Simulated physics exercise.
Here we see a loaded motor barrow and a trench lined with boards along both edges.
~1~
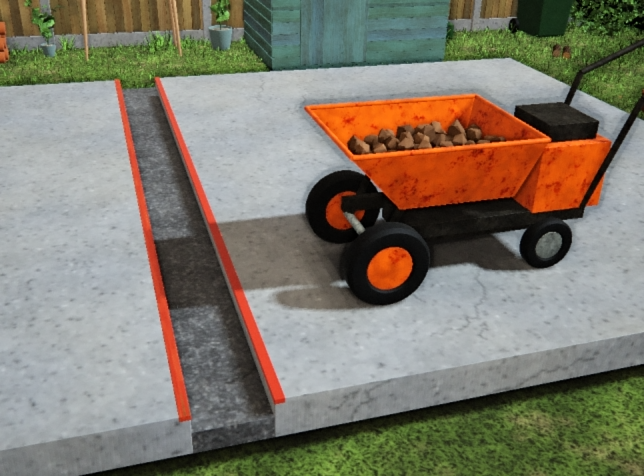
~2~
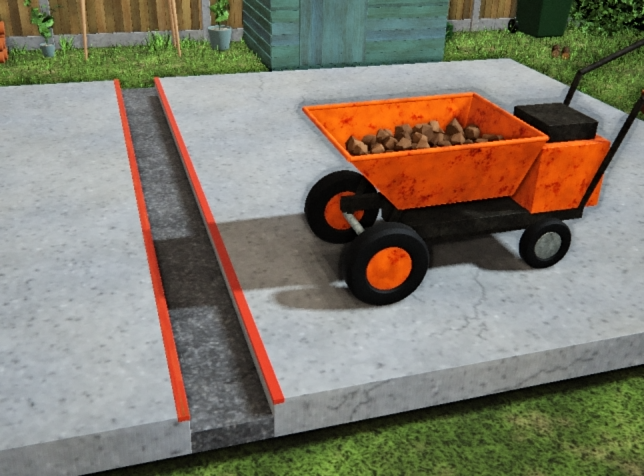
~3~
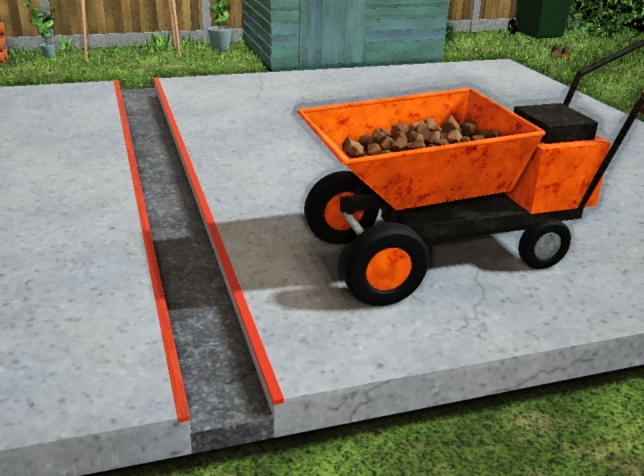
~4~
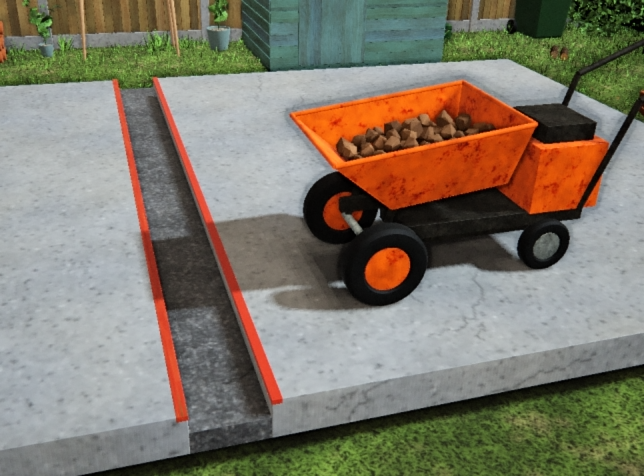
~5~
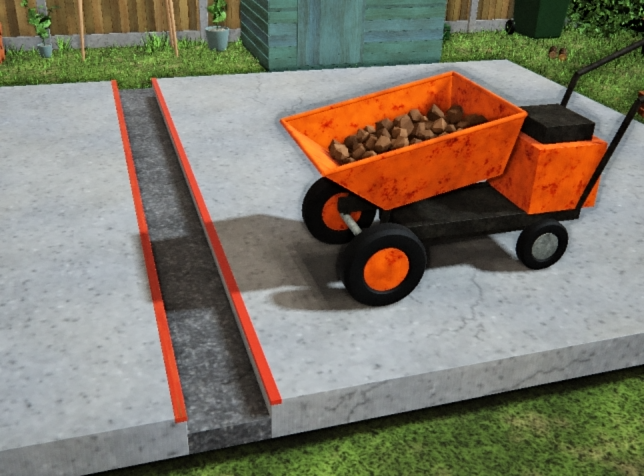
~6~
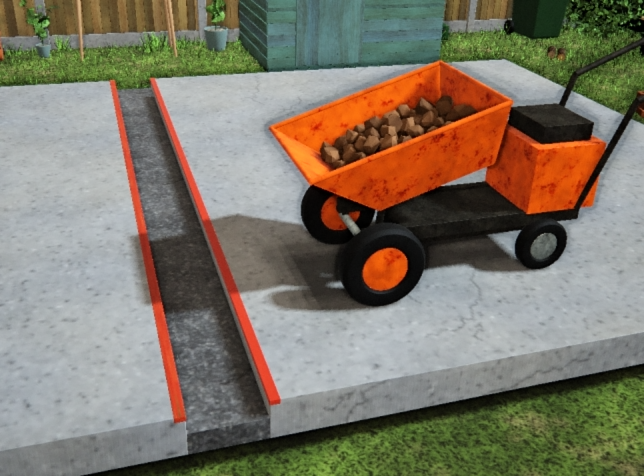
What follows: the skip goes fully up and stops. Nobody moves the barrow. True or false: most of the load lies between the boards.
True.
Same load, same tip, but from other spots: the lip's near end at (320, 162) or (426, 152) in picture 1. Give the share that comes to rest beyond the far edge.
First spot 20 per cent, second spot 0 per cent.
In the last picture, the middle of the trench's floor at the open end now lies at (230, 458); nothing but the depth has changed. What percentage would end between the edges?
Something like 100 %.
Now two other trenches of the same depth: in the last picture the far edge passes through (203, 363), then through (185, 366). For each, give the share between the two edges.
Lab note: Case 1 near 50 percent, case 2 near 70 percent.
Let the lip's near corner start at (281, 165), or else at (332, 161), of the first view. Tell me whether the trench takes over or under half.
First spot a minority of it, second spot the bulk of it.
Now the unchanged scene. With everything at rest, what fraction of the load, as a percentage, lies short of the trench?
Estimate: Around 5 per cent.
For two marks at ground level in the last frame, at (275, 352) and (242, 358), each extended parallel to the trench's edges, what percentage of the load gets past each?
Estimate, first then second: 90 %, 80 %.
Soon, skip tipped steeply; all in the skip.
A while on, skip tipped right over; about a third in the skip; a small part short of the trench; about half in or heaped over the trench; a stray few beyond it; a stray few falling.
Towards the end, skip tipped right over; a small part in the skip; a small part short of the trench; most in or heaped over the trench; a small part beyond it.
Finally, skip tipped right over; a small part in the skip; a small part short of the trench; most in or heaped over the trench; a small part beyond it.
